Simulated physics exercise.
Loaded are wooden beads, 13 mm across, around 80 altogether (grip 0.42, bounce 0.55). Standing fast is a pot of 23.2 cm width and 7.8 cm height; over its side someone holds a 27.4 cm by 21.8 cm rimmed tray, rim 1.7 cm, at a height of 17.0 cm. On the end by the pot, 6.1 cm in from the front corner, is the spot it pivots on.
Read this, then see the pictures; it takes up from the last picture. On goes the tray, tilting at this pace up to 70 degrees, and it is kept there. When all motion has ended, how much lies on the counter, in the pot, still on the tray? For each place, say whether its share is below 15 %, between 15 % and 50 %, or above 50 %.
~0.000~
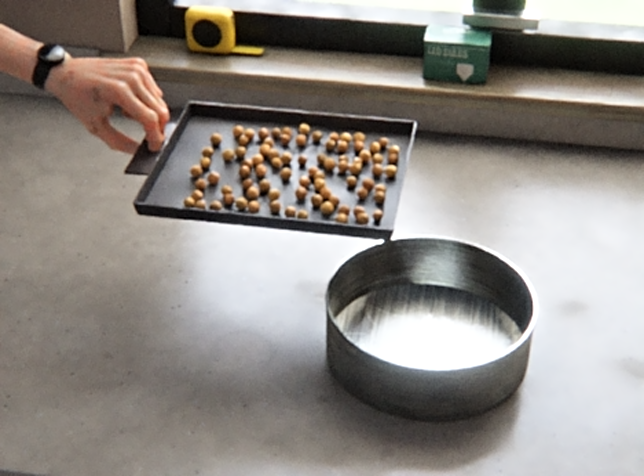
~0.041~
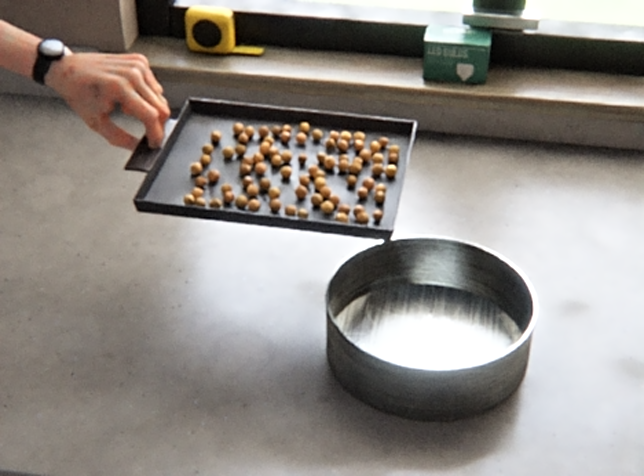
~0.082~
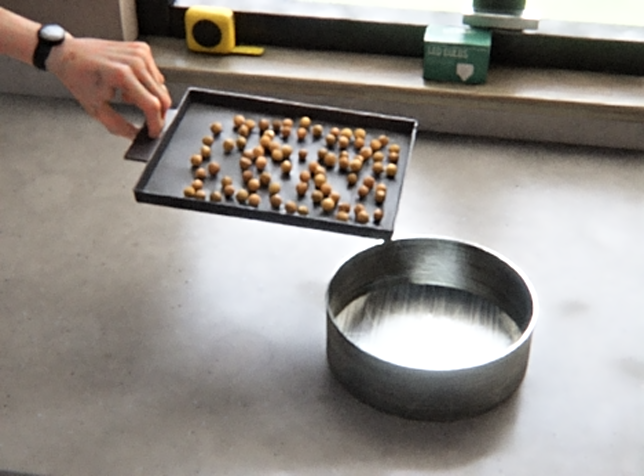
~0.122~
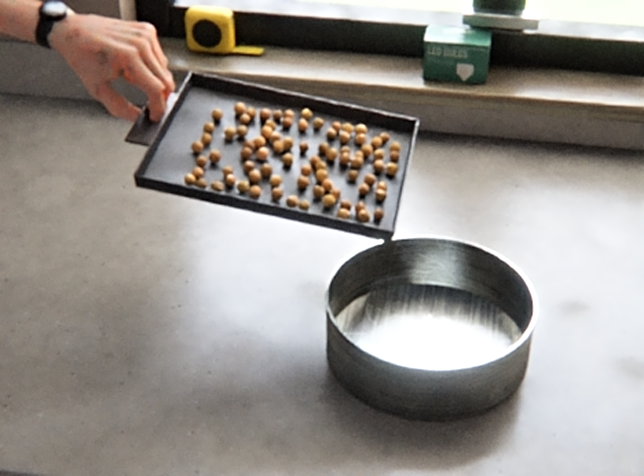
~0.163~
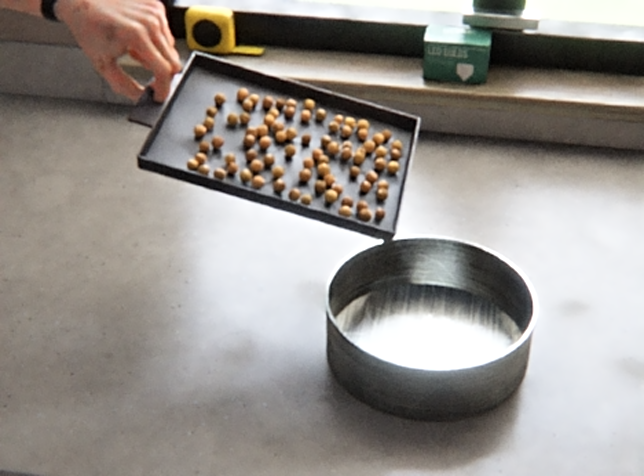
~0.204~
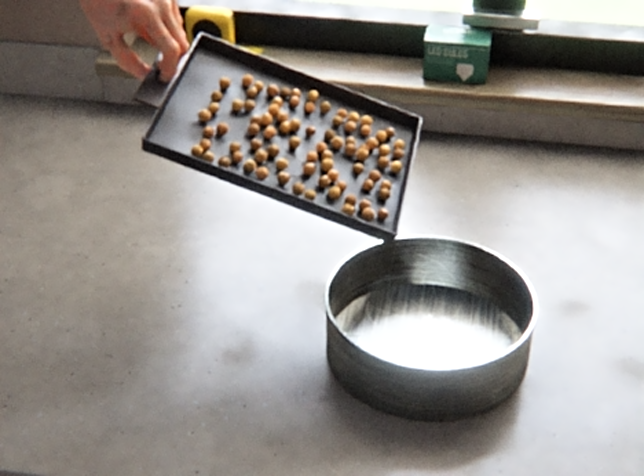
Counter: Will probably see a small number. Pot: Will probably see a middling number. Tray: Will probably see over half the pieces.
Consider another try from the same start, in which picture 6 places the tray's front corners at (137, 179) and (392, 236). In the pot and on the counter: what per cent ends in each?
The pot gets 5 and the counter 0.
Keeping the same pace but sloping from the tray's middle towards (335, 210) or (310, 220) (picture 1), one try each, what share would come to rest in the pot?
Roughly 30 % for the first direction, roughly 20 % for the second.
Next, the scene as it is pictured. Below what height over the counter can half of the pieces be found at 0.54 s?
About 22 centimetres.
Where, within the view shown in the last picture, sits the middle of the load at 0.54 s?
The load's centre is near (396, 168) at that time.
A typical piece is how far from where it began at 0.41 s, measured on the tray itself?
Displacement on the tray: About 5 cm.
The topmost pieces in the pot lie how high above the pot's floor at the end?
Close to 1.5 cm up.
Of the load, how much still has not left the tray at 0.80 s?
Close to 70 in a hundred.
After 0.41 s, tilt 46 degrees; the tray holds 100 %, the pot 0 %.
After 0.54 s, tilt 63 degrees; the tray holds 100 %, the pot 0 %.
After 0.80 s, tilt 70 degrees; the tray holds 70 %, the pot 20 %.
In the end, at 1.9 s, counter 5 %, pot 30 %, tray 65 %.
